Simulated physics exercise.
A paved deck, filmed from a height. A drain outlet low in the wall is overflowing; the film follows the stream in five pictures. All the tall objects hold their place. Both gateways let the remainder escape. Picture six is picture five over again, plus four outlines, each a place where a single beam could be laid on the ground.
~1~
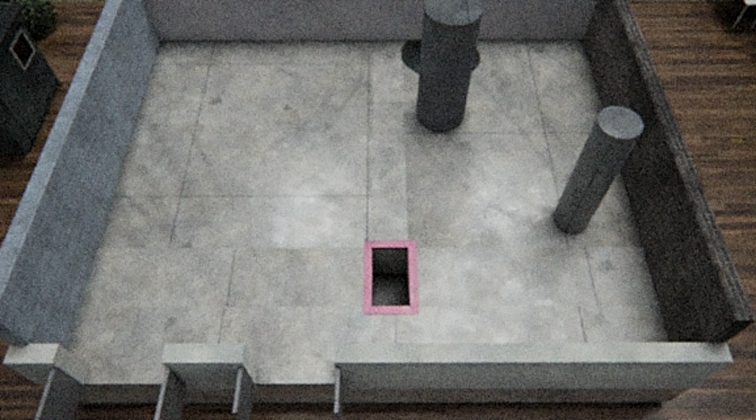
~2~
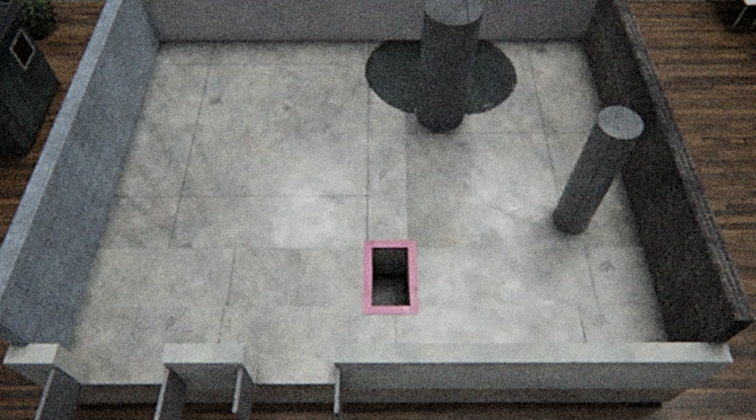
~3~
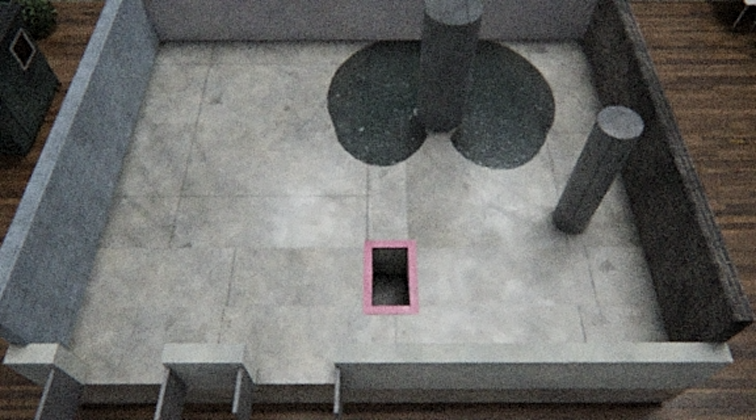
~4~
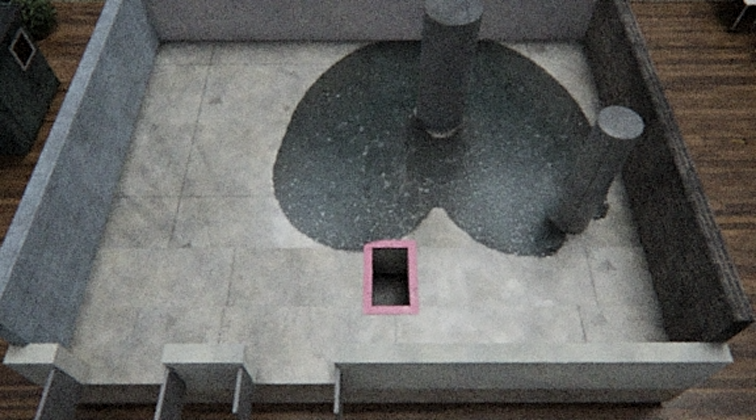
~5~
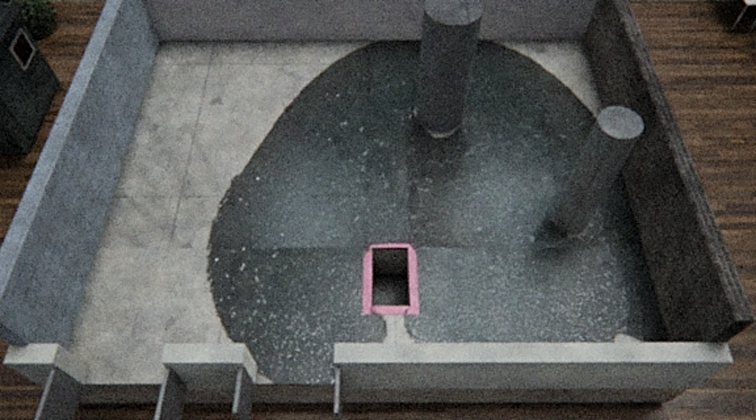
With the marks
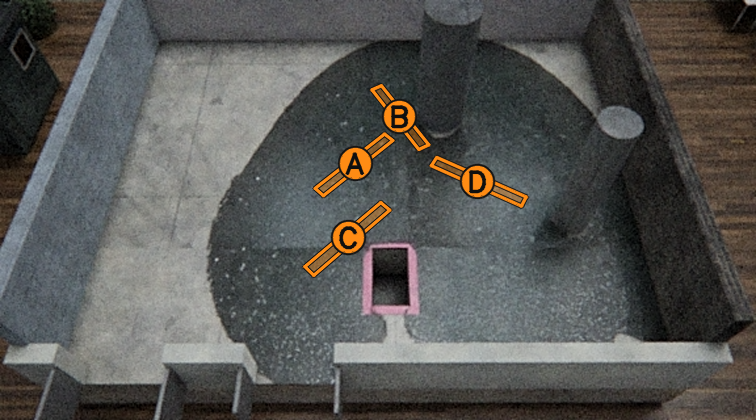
Dark water spreads across a pale paved deck enclosed by low walls, seen from a fixed, raised viewpoint. Two grey columns stand toward the back and right, a pink-rimmed rectangular drain lies near the front centre, and gaps open in the front wall at left. The water emerges around the rear column, widens in rounded lobes, wraps the right column, then surrounds the drain and reaches the front wall.
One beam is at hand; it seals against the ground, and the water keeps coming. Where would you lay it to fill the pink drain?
D beats the others.
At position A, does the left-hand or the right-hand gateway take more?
The right one.
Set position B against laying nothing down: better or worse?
Position B is worse.
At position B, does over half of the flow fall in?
No, it does not.
In orange, A from (319, 191) to (388, 137); B from (376, 87) to (423, 147); C from (309, 270) to (385, 206); D from (434, 161) to (523, 201).
Choosing A, about 18 % of the stream goes into the pink drain, about 81 % out by the gates.
Choosing B, about 22 % of the stream goes into the pink drain, about 78 % out by the gates.
Choosing C, about 16 % of the stream goes into the pink drain, about 82 % out by the gates.
Choosing D, about 29 % of the stream goes into the pink drain, about 70 % out by the gates.
